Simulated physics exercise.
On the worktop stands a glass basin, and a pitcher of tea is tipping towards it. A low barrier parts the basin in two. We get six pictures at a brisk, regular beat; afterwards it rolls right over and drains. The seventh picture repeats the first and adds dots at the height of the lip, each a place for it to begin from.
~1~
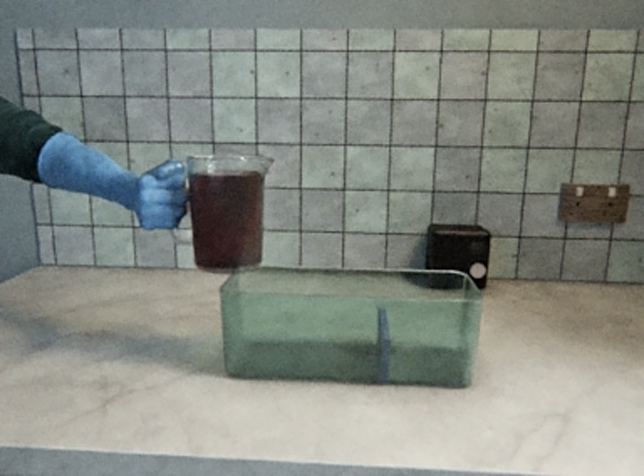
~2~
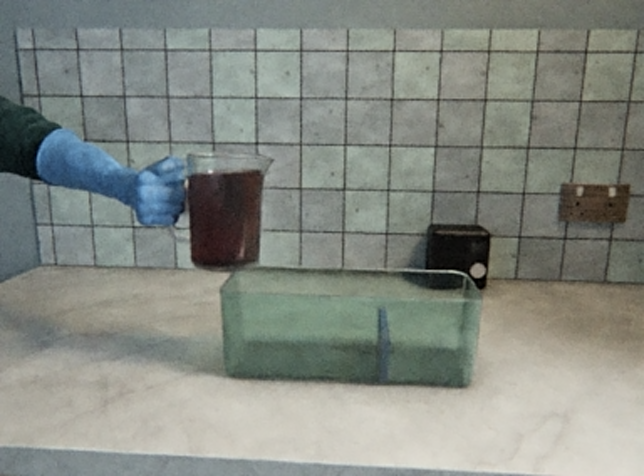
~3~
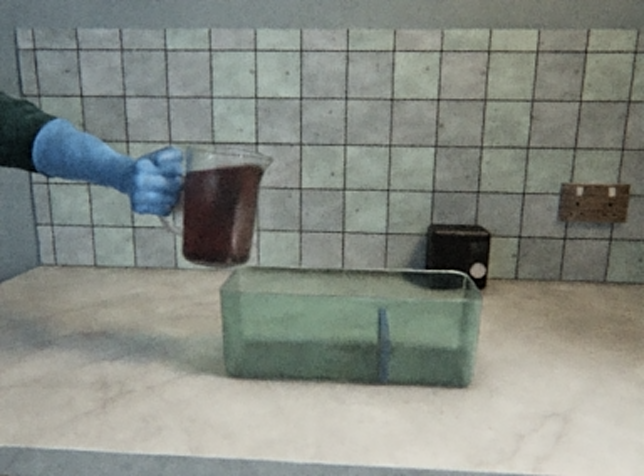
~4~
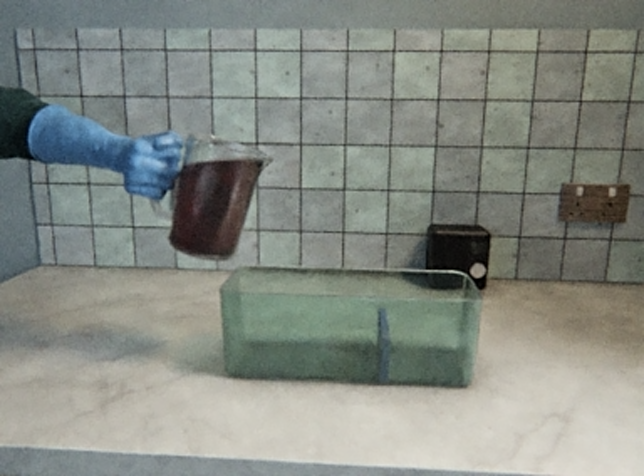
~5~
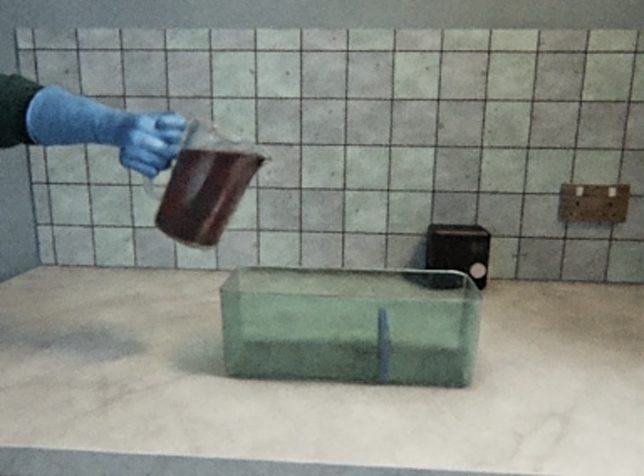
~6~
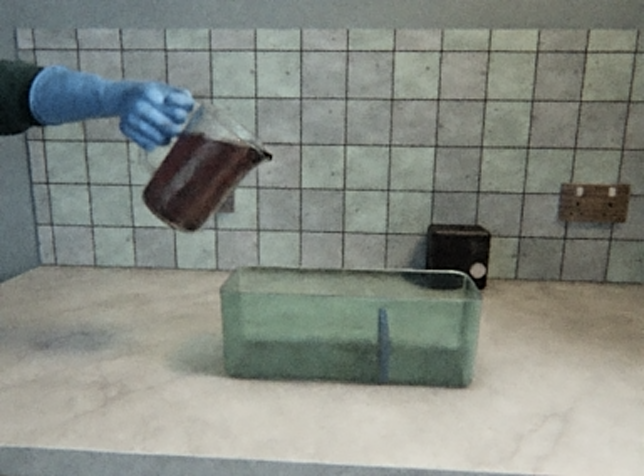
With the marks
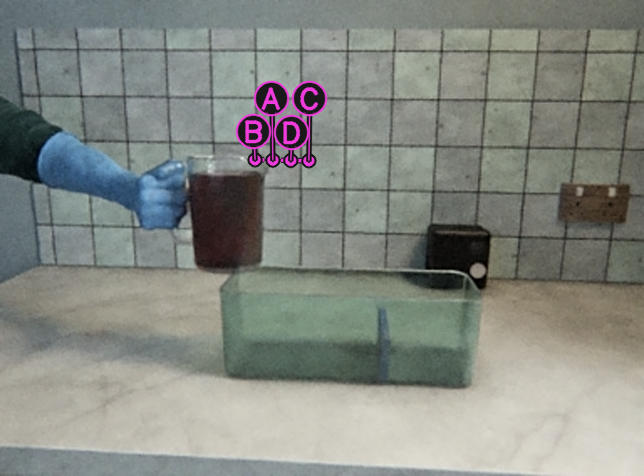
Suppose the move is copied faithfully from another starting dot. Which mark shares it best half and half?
Dot D does it best.
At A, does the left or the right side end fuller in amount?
The left one.
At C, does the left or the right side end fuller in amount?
More ends on the right.
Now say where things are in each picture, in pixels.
The first frame shows upright, lip at (272, 160); basin from (225, 373) to (473, 384); top of the wall at (384, 322); nothing has left yet.
The second frame shows upright, lip at (272, 160); nothing has left yet.
The third frame shows tipped about 7°, lip at (272, 160); nothing has left yet.
The fourth frame shows tipped about 15°, lip at (272, 160); nothing has left yet.
The fifth frame shows tipped about 26°, lip at (271, 159); nothing has left yet.
The sixth frame shows tipped about 39°, lip at (271, 159); nothing has left yet.
On the marked copy, A at (272, 160); B at (255, 159); C at (308, 160); D at (290, 160).
Choosing A, about 77 % ends left of the wall and 15 % right of it; 8 % is lost outside.
Choosing B, about 83 % ends left of the wall and 4 % right of it; 13 % is lost outside.
Choosing C, about 20 % ends left of the wall and 74 % right of it; 6 % is lost outside.
Choosing D, about 49 % ends left of the wall and 48 % right of it; 4 % is lost outside.
